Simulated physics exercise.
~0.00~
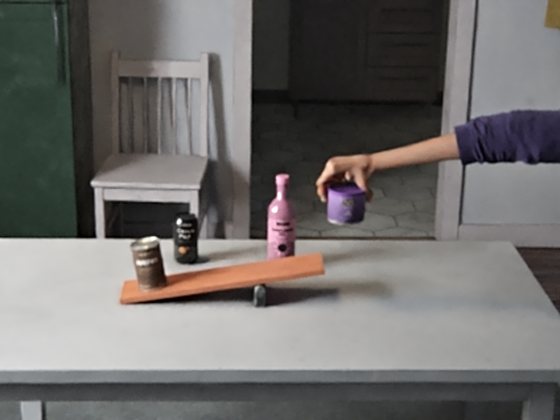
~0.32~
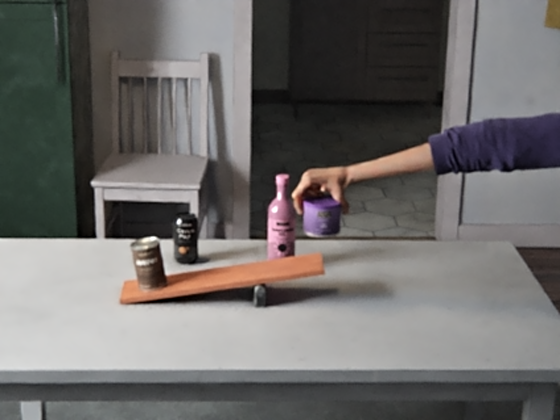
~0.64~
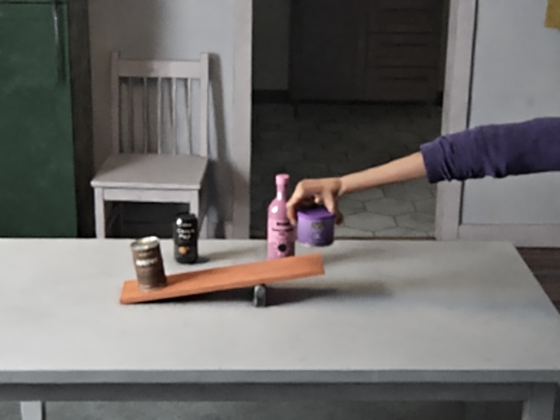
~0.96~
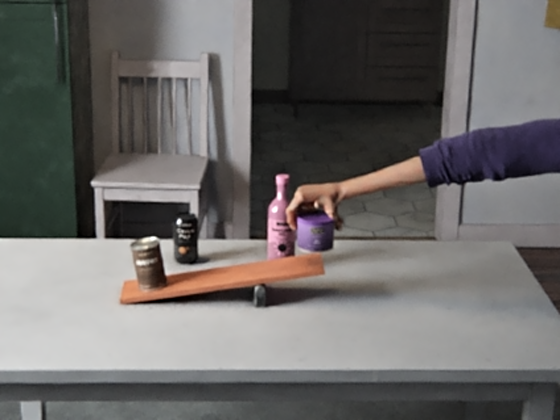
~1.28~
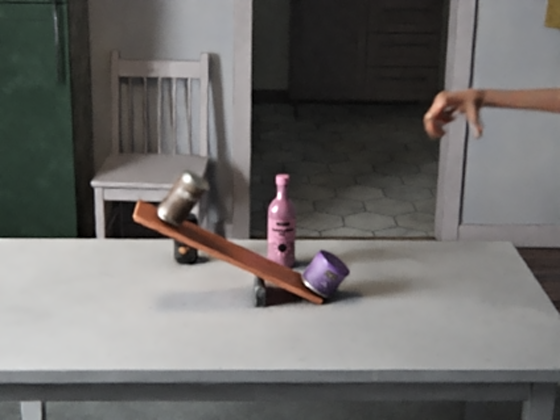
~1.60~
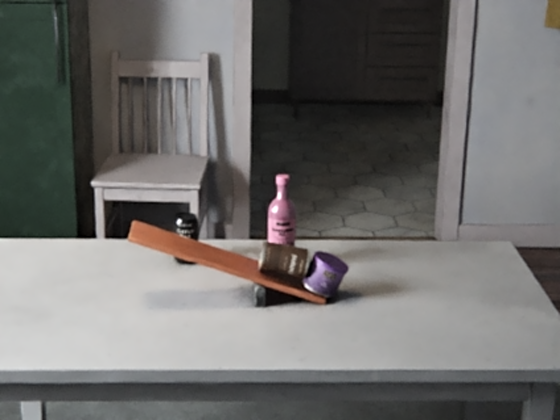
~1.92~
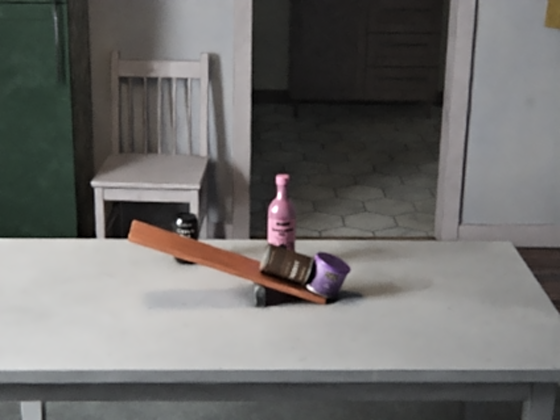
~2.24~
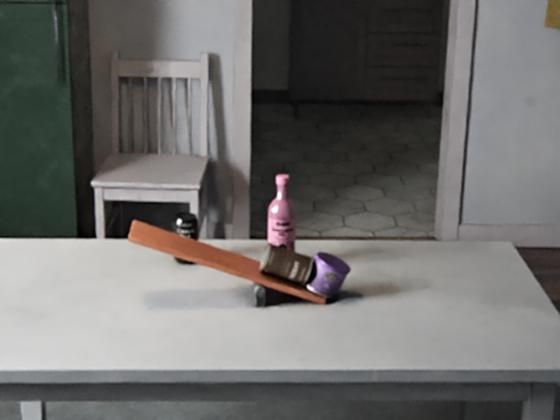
A hand lowers a purple tin onto a plank, which tips, toppling the brown tin.
